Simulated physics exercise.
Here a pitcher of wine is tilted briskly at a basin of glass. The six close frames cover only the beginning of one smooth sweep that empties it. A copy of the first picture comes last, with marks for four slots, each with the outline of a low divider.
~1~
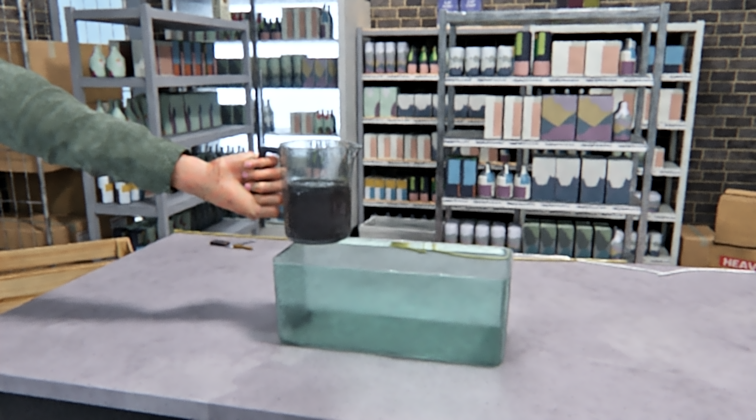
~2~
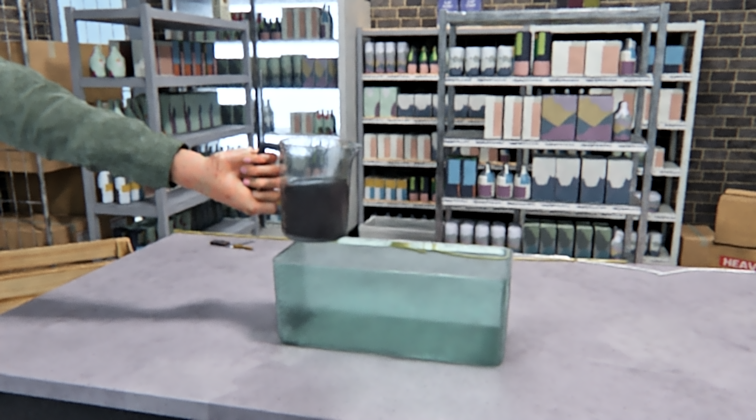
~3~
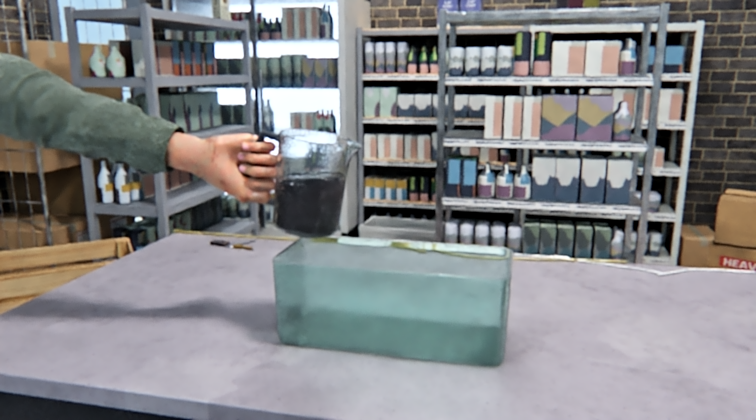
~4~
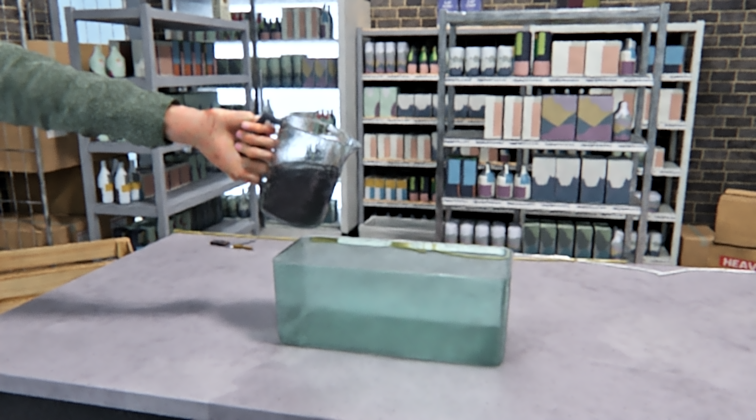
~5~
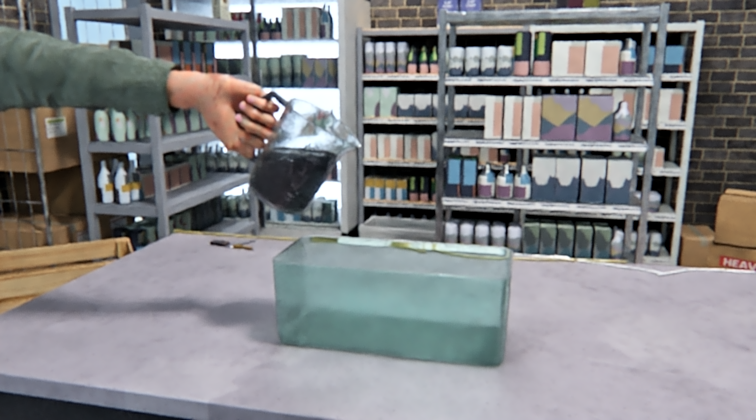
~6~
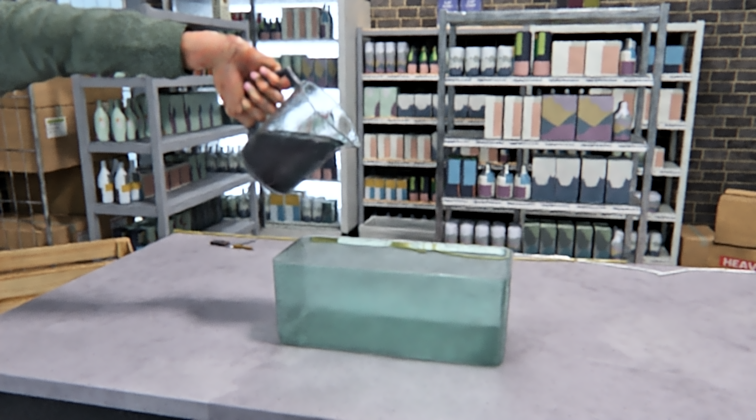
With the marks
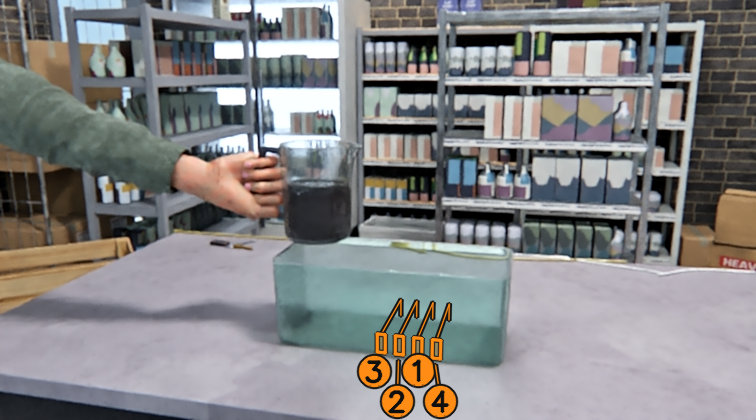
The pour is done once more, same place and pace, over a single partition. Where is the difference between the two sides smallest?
The answer is place 4.
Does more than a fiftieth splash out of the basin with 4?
Yes, it does.
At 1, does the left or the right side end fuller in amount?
More ends on the right.
In orange, 1 at (416, 362); 2 at (398, 360); 3 at (380, 358); 4 at (435, 364).
If 1 is chosen, about 27 % ends left of the wall and 66 % right of it; 6 % is lost outside.
If 2 is chosen, about 21 % ends left of the wall and 73 % right of it; 6 % is lost outside.
If 3 is chosen, about 21 % ends left of the wall and 71 % right of it; 8 % is lost outside.
If 4 is chosen, about 51 % ends left of the wall and 41 % right of it; 7 % is lost outside.
